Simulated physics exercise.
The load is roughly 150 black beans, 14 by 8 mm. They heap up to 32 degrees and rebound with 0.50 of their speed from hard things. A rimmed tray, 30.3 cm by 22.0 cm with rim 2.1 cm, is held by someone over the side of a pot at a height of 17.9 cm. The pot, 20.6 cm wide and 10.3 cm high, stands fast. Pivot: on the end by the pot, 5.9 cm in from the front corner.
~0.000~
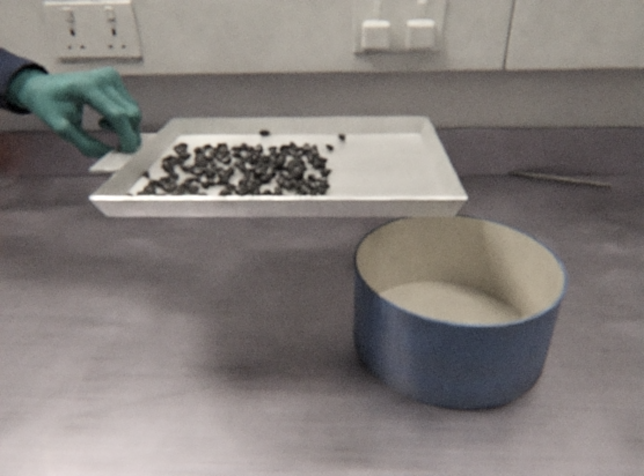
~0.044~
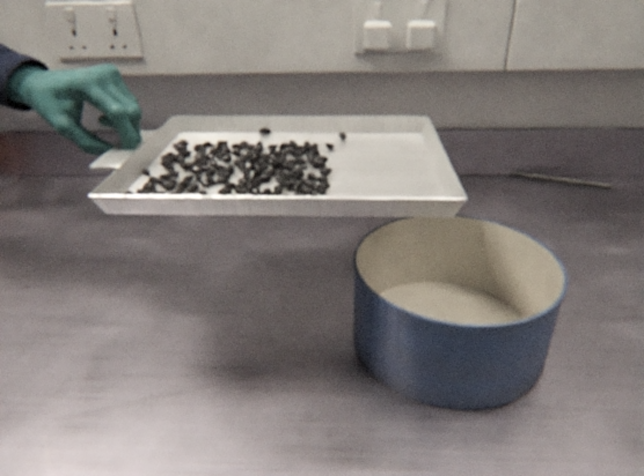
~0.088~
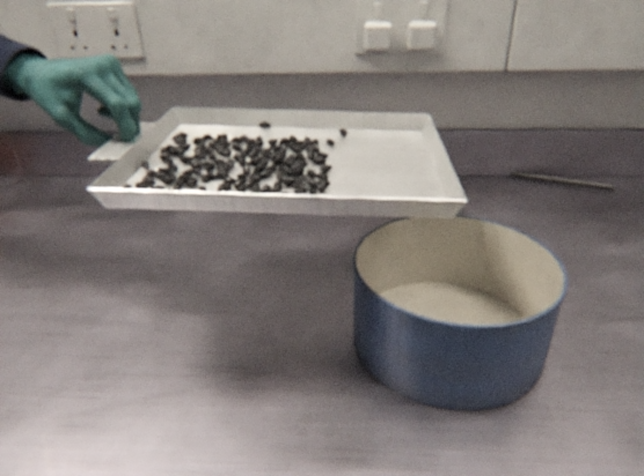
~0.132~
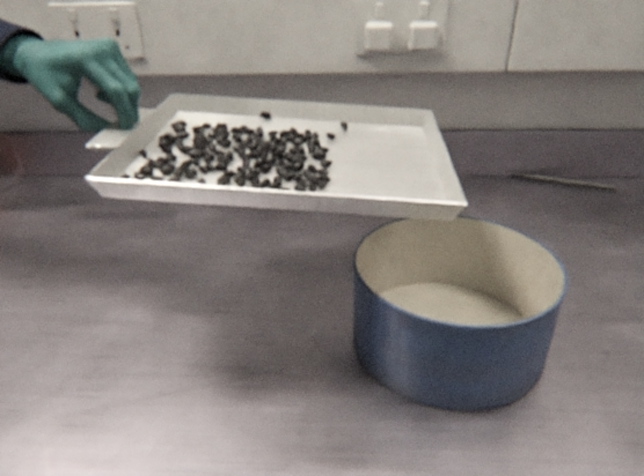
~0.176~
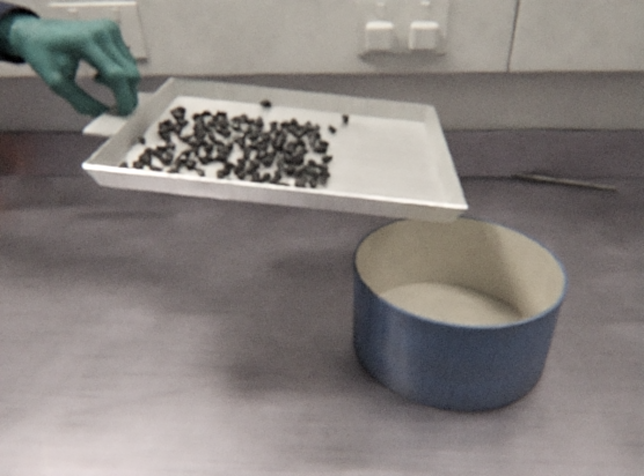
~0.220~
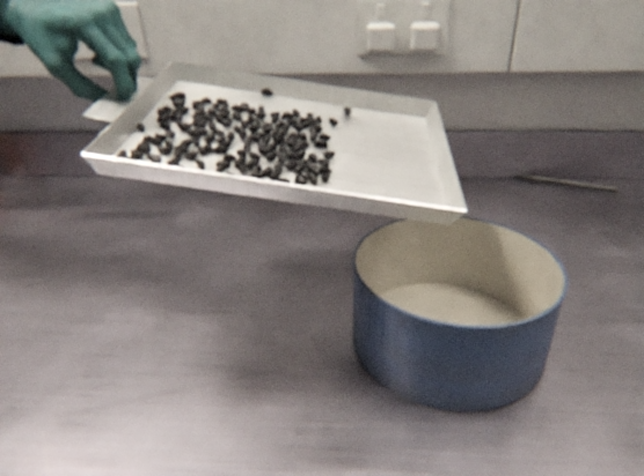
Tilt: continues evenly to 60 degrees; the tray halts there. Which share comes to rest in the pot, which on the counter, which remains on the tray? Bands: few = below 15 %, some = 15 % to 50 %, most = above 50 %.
Pot: Most, counter: Few, tray: Some.
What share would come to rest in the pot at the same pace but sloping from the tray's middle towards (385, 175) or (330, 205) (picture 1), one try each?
The share comes to about 55 in a hundred, then about 20 in a hundred.
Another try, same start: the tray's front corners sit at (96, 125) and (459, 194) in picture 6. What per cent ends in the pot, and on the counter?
Pot 25 % / counter 25 %.
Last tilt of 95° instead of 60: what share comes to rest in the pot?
In that case some 95 per cent.
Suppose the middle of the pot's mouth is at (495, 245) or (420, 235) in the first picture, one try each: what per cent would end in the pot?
The shares would be near 25 and 0 per cent respectively.
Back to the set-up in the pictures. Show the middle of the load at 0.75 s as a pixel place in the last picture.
The middle of the load should be near (394, 182) then.
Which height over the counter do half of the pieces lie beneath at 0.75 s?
The halfway line is at about 20 cm.
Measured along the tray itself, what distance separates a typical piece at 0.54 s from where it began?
By then it sits near 4 cm from where it began.
Then, at 0.54 s, tilt 36 degrees; the tray holds 100 %, the pot 0 %.
After 0.75 s, tilt 52 degrees; the tray holds 95 %, the pot 0 %.
After 1.07 s, tilt 60 degrees; the tray holds 35 %, the pot 55 %.
By 2.0 s all is still; pot 65 %, counter 5 %, tray 30 %.
